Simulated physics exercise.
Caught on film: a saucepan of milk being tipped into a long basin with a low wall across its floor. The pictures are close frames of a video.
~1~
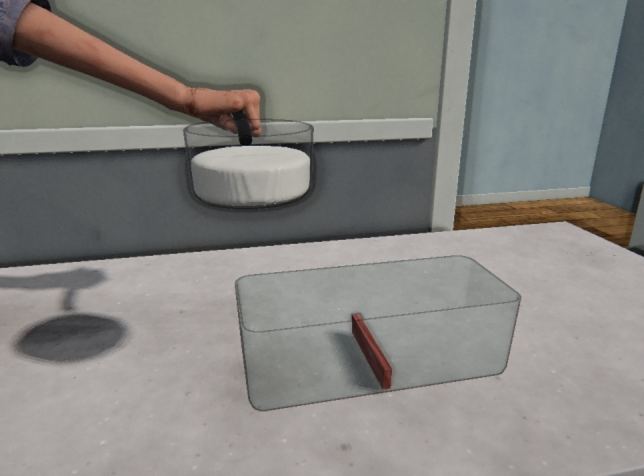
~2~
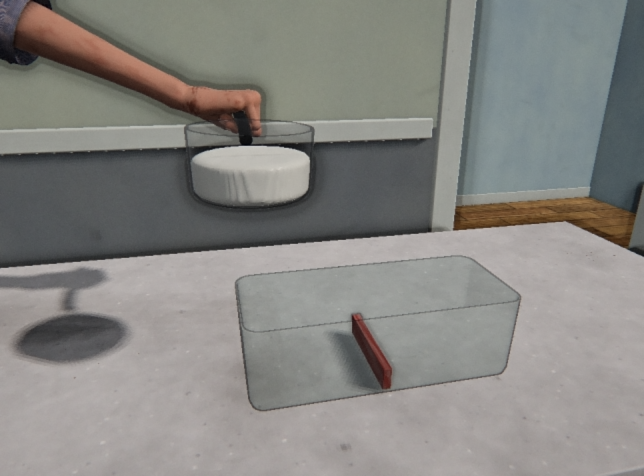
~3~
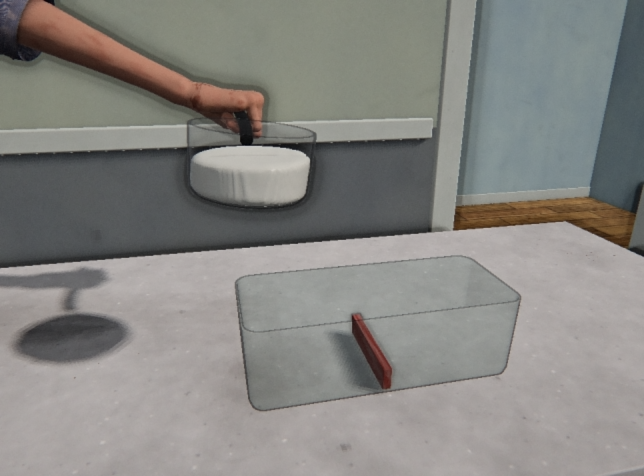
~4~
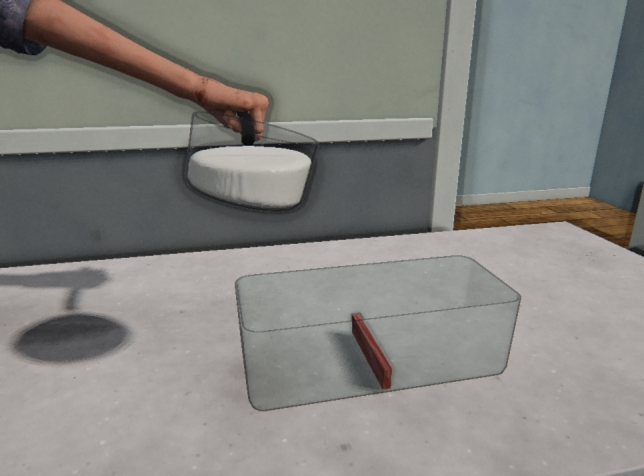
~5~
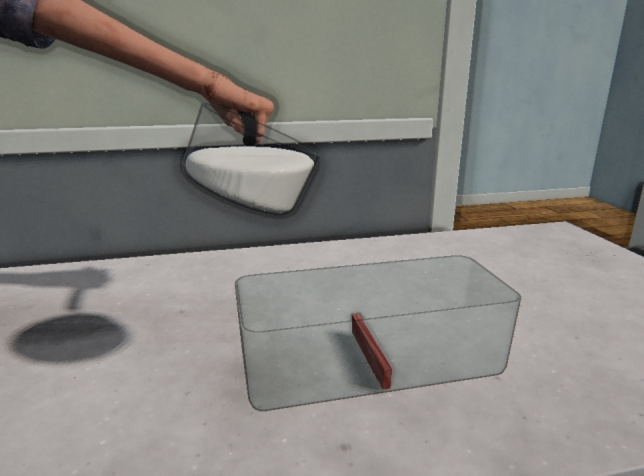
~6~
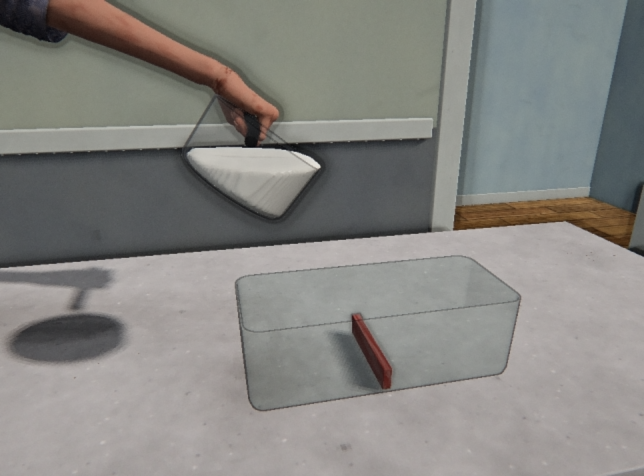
A hand held a clear saucepan of milk above and behind a long see-through basin with a low red wall across its floor, then steadily tilted the pan to the right while the milk's surface stayed level.
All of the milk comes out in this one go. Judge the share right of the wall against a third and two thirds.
It comes to under a third.
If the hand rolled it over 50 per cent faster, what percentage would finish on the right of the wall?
Roughly 15 in a hundred.
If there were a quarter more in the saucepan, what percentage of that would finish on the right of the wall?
It comes to 35 per cent or so.
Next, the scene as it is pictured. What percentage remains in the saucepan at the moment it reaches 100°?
About 25 per cent.
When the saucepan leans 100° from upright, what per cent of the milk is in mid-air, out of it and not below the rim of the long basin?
It comes to 45 per cent or so.
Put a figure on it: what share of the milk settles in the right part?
About 20 per cent.
A moment on, the saucepan is tipped right over and 27 per cent is still to pour, 25 is left of the wall and 5 right of it.
Next, the saucepan is tipped right over and 2 per cent is still to pour, 72 is left of the wall and 15 right of it.
Then the saucepan is tipped right over and 0 per cent is still to pour, 78 is left of the wall and 20 right of it.
Later the saucepan is tipped right over and 0 per cent is still to pour, 77 is left of the wall and 20 right of it.
Finally, 77 per cent lies left of the wall, 20 right of it and 3 outside.
